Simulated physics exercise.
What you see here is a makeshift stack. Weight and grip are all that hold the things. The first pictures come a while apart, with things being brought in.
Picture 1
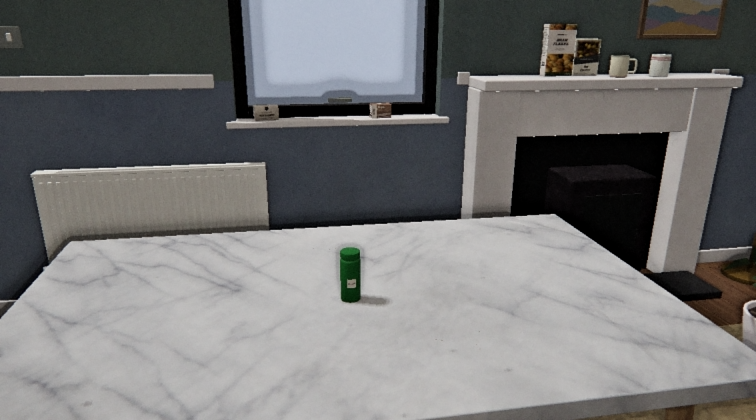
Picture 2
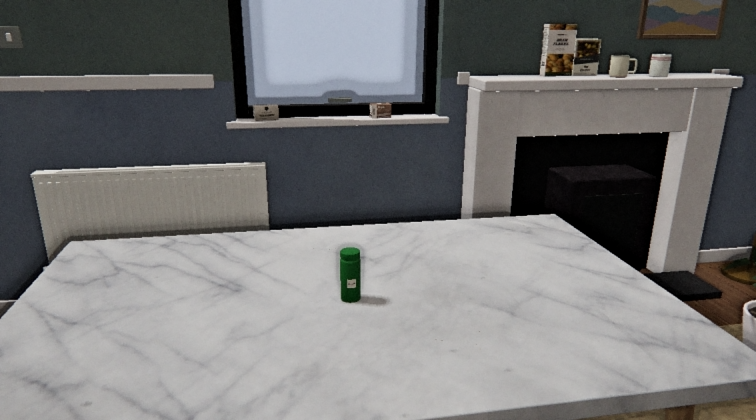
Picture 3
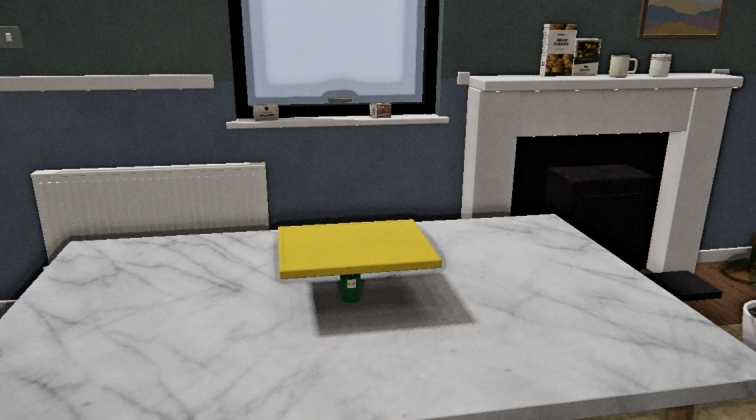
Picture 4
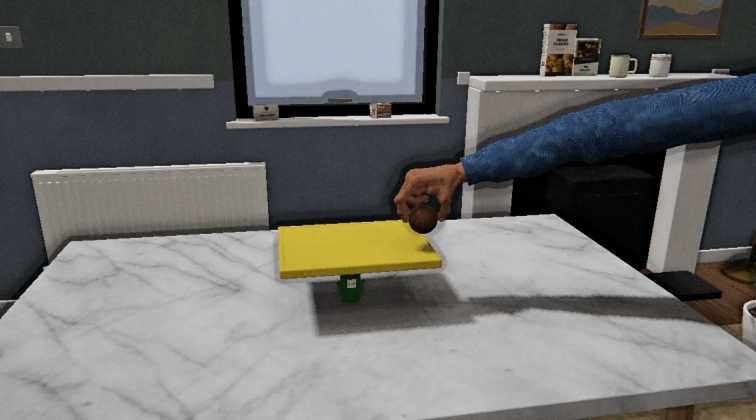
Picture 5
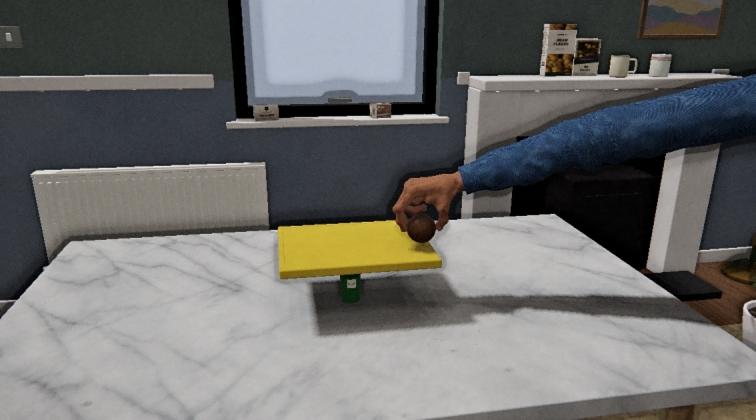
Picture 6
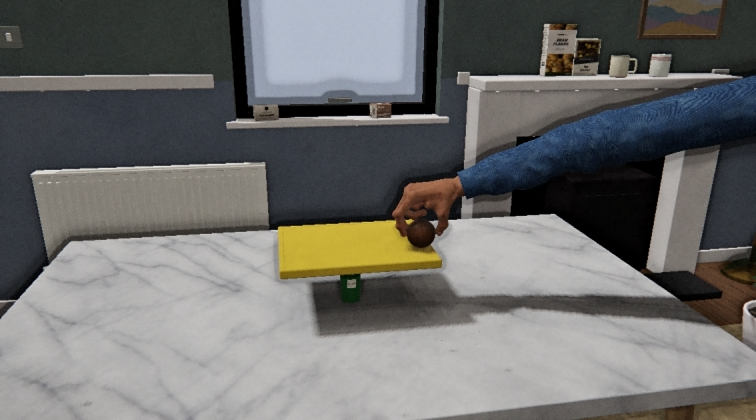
A hand in a blue sleeve reached in from the right and lowered a brown onion onto the right side of a yellow board, which had appeared on top of a green shaker on the marble table.
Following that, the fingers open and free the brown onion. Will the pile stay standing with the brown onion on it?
Comes down.
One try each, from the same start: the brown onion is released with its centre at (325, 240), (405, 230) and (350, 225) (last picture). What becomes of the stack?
First try: It keeps its balance; second try: It comes apart; third try: It holds.
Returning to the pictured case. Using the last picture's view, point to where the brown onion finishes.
End spot: Near (469, 291).
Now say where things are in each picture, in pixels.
In the first frame, the last thing is not in view yet; green shaker (350, 275).
In the second frame, the last thing is not in view yet; green shaker (350, 275).
In the third frame, the last thing is not in view yet; green shaker (350, 275).
The fourth frame shows still above its spot; brown onion (423, 219); green shaker (350, 275).
The fifth frame shows still above its spot; brown onion (421, 228); green shaker (350, 275).
The sixth frame shows in place under the hand; brown onion (421, 233); green shaker (350, 275).
Then, 0.40 s after the last picture, brown onion now fallen; yellow lid tipped 40° from how it was.
Then, 0.70 s after the last picture, yellow lid tipped 35° from how it was; green shaker tipped 4° from how it was.
At rest, fallen, yellow lid and brown onion; green shaker in place. Seen from the same camera at the end, brown onion near (469, 291). The stack loses its balance.
